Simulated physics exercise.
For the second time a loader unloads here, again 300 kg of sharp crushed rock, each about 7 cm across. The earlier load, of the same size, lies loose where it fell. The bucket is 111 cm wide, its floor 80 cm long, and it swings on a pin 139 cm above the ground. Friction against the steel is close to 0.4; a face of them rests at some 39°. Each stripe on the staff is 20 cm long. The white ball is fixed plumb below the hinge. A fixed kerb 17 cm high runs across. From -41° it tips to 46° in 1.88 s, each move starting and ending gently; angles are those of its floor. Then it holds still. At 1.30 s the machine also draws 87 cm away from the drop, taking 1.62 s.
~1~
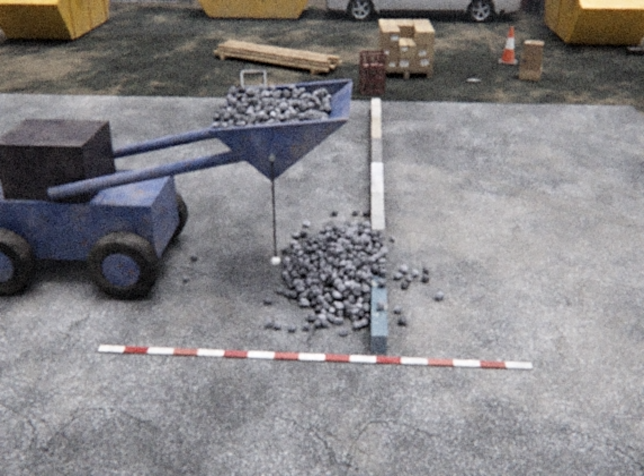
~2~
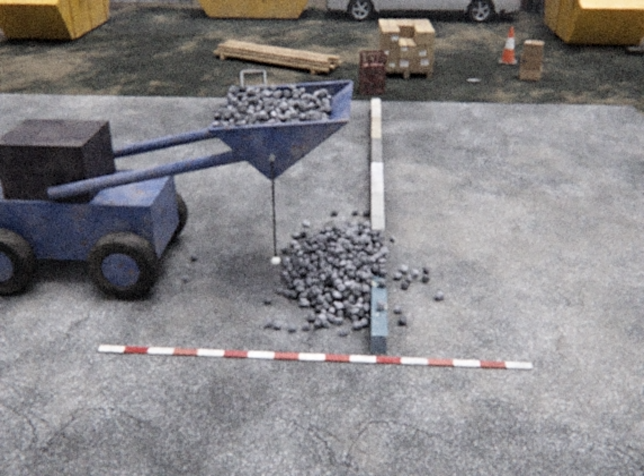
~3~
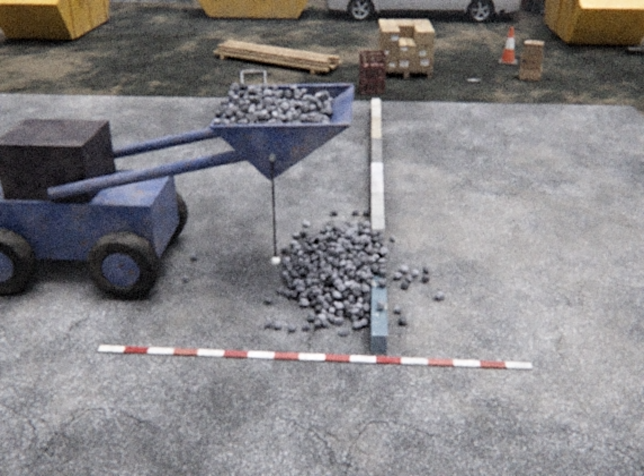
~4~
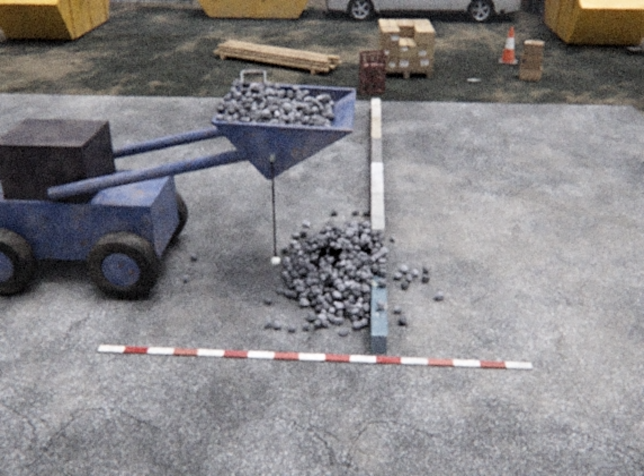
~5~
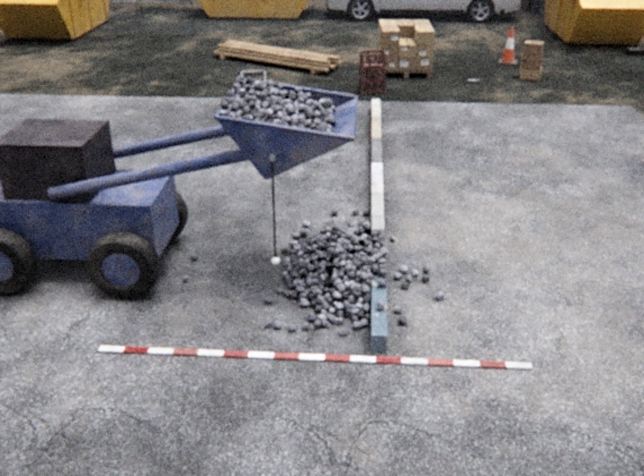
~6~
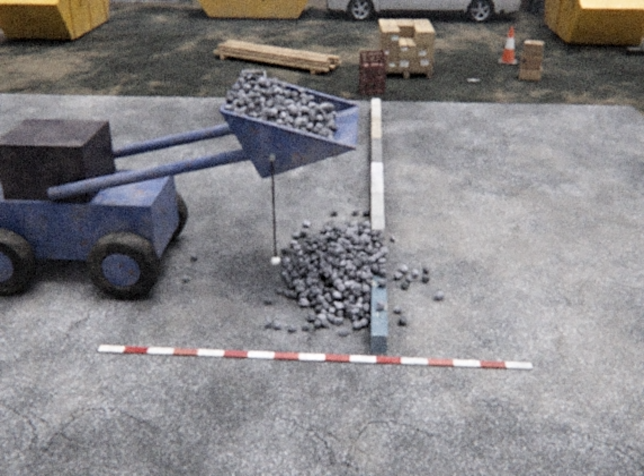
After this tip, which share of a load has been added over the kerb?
Close to 11 parts in a hundred.
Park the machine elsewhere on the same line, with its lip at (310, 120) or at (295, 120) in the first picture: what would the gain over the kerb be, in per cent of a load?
About 0 and 0 per cent.
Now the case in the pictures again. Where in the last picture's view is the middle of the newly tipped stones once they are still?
Around (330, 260).
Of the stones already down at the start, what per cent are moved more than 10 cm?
About 5 per cent.
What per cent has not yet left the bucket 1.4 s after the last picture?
Roughly 5 per cent is still inside.
Then, 0.8 s after the last picture the floor is at 32°; in per cent of one load, 97 in the bucket, 101 on this side of the kerb, 2 over the kerb; the foremost stones are at (420, 280).
Then, 1.4 s after the last picture the floor is at 46°; in per cent of one load, 3 in the bucket, 190 on this side of the kerb, 8 over the kerb; the foremost stones are at (433, 282).
Then, 2.8 s after the last picture the floor is at 46°; in per cent of one load, 0 in the bucket, 187 on this side of the kerb, 13 over the kerb; the foremost stones are at (481, 269).
Then, 5.3 s after the last picture the floor is at 46°; in per cent of one load, 0 in the bucket, 187 on this side of the kerb, 13 over the kerb; the foremost stones are at (481, 269). Net gain over the kerb, 11.
